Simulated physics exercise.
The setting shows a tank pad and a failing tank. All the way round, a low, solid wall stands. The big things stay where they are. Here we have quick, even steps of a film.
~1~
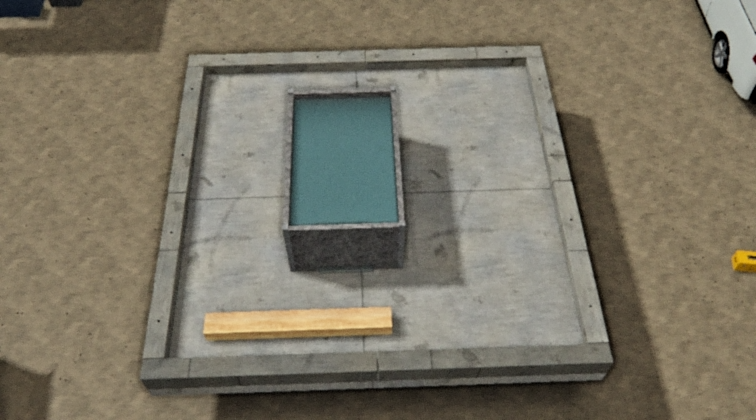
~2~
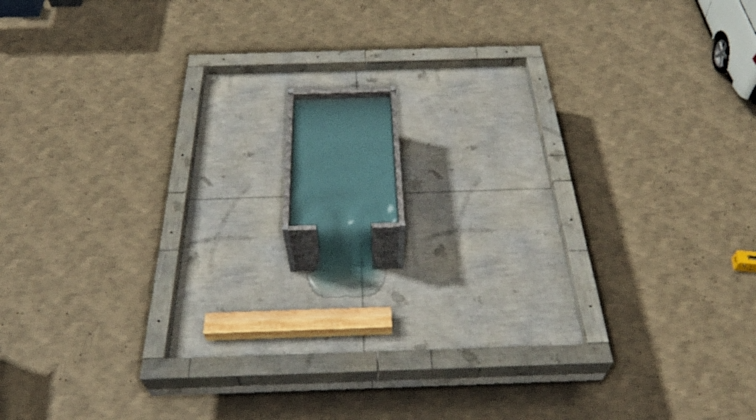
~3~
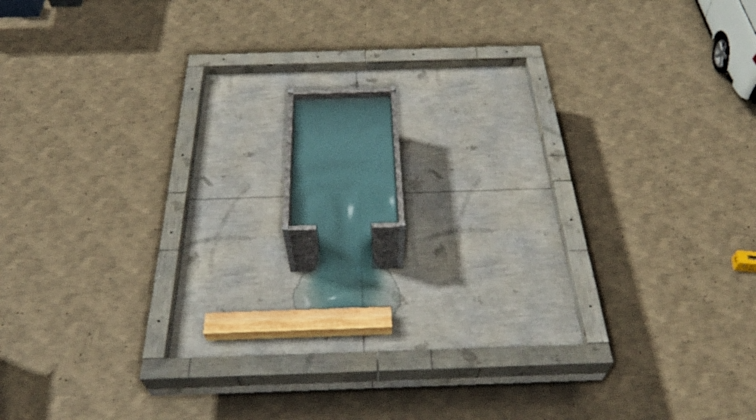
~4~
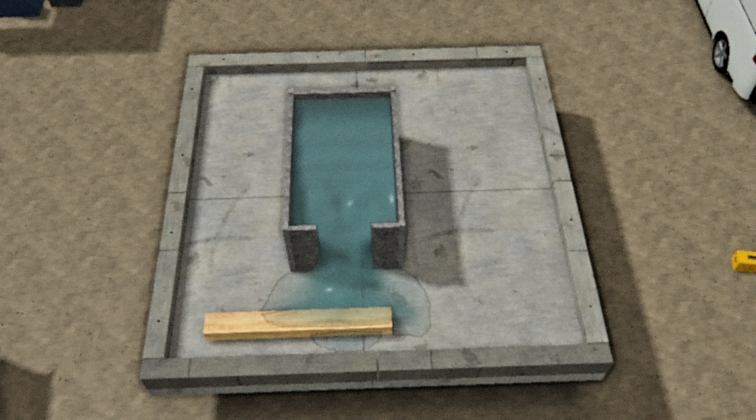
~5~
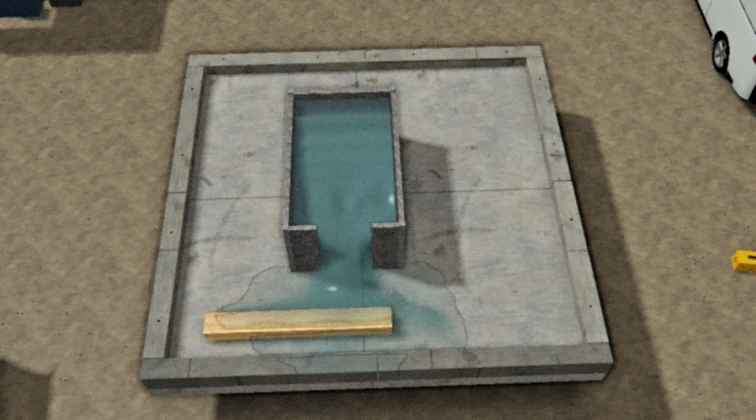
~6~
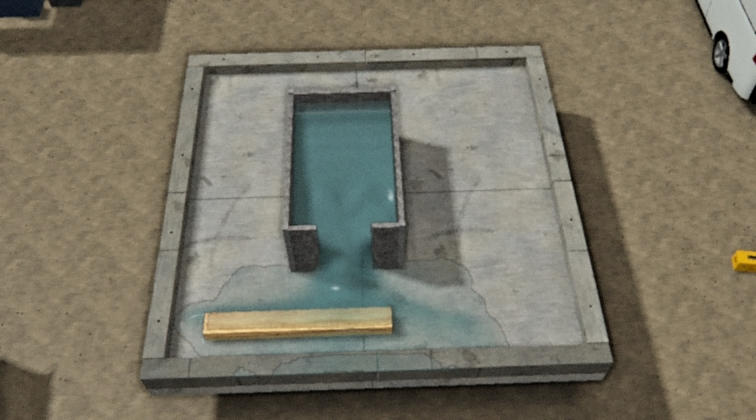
On a walled concrete pad, water pours from a tank's open gap and spreads around a wooden beam.
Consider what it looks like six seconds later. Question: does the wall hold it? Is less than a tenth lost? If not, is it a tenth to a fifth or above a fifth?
The outflow amounts to one tenth to one fifth.
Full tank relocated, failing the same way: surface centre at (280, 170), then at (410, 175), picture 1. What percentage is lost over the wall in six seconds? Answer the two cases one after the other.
Note: Try one close to 14 in a hundred, try two close to 32.
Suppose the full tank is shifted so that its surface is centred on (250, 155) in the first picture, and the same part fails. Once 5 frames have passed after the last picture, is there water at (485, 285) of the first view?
Spot checked: Inundated.
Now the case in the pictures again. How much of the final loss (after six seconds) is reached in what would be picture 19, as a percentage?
My guess would be around 70 percent.
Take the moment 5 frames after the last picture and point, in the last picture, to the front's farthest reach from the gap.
About at (572, 349).
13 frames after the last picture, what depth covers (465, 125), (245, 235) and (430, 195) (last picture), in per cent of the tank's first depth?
First spot roughly 0 %, second 2 %, third 0 %.
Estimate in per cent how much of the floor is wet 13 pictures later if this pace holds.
It works out to about 55 in a hundred.
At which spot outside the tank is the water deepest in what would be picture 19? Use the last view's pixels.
Estimated pixel: (347, 314).
A moment on, water covers 25 % of the floor; the low wall has let 1 % over.
Next, water covers 25 % of the floor; the low wall has let 2 % over.
Then, water covers 50 % of the floor; the low wall has let 10 % over.
Later, water covers 70 % of the floor; the low wall has let 13 % over.
In the end, water covers 75 % of the floor; the low wall has let 14 % over.
